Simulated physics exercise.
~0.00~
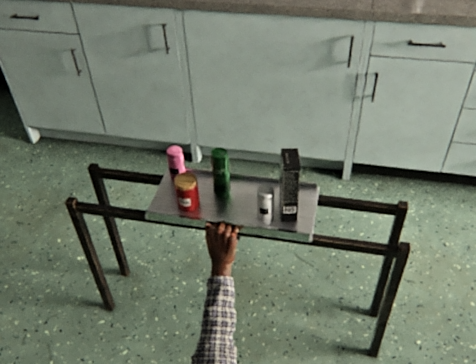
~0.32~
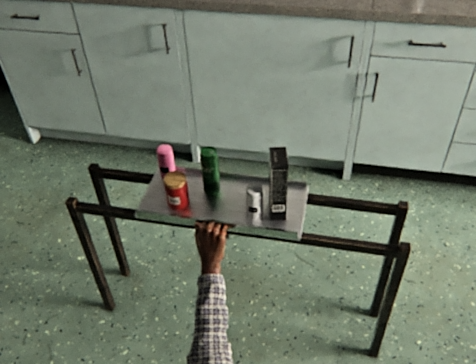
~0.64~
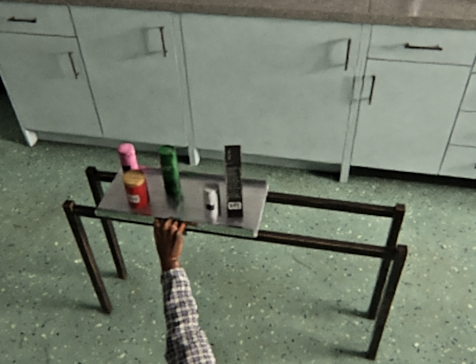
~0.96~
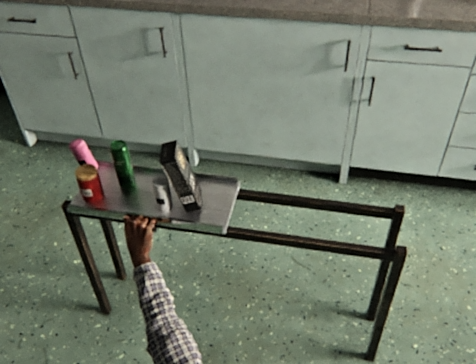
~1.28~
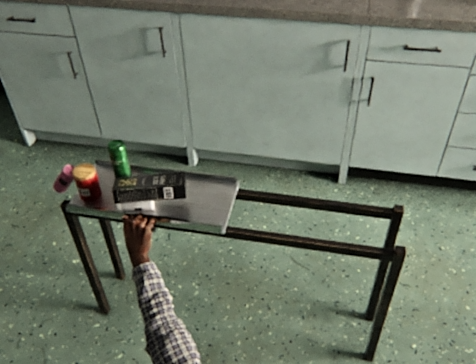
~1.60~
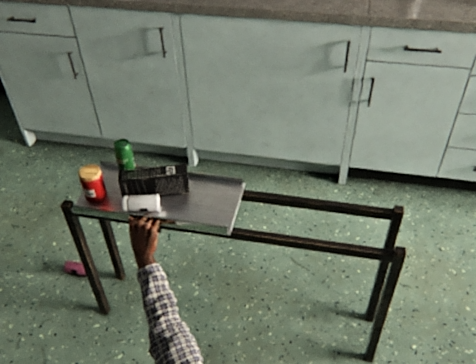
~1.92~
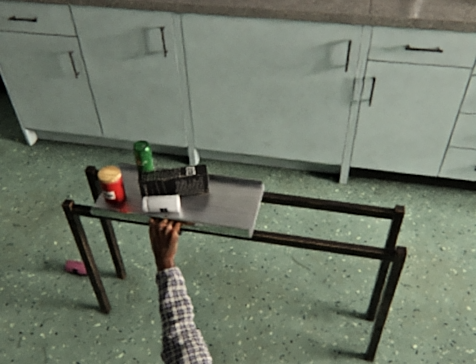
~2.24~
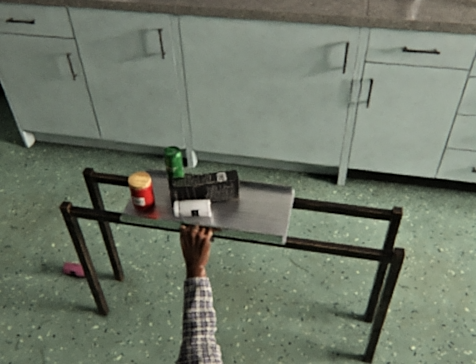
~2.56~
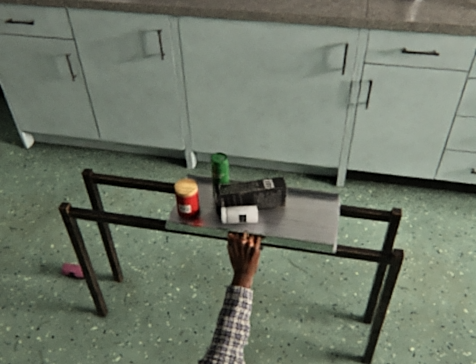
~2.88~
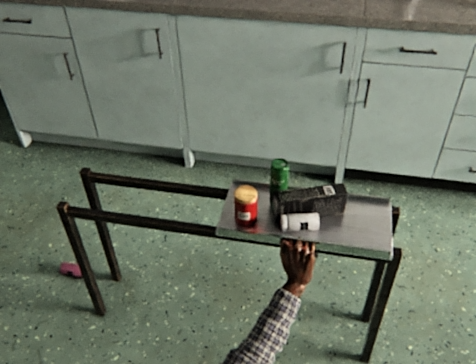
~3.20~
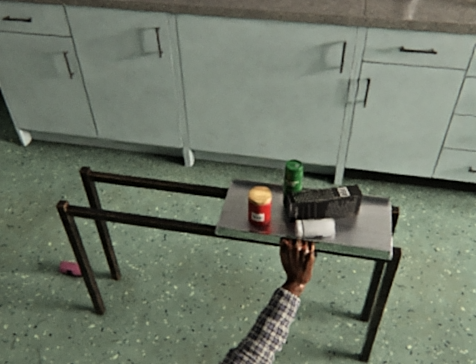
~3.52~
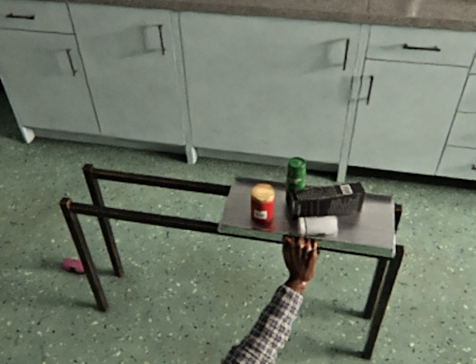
A hand sliding a metal tray left, toppling a black carton and white shaker as a pink one falls off, then sliding right.
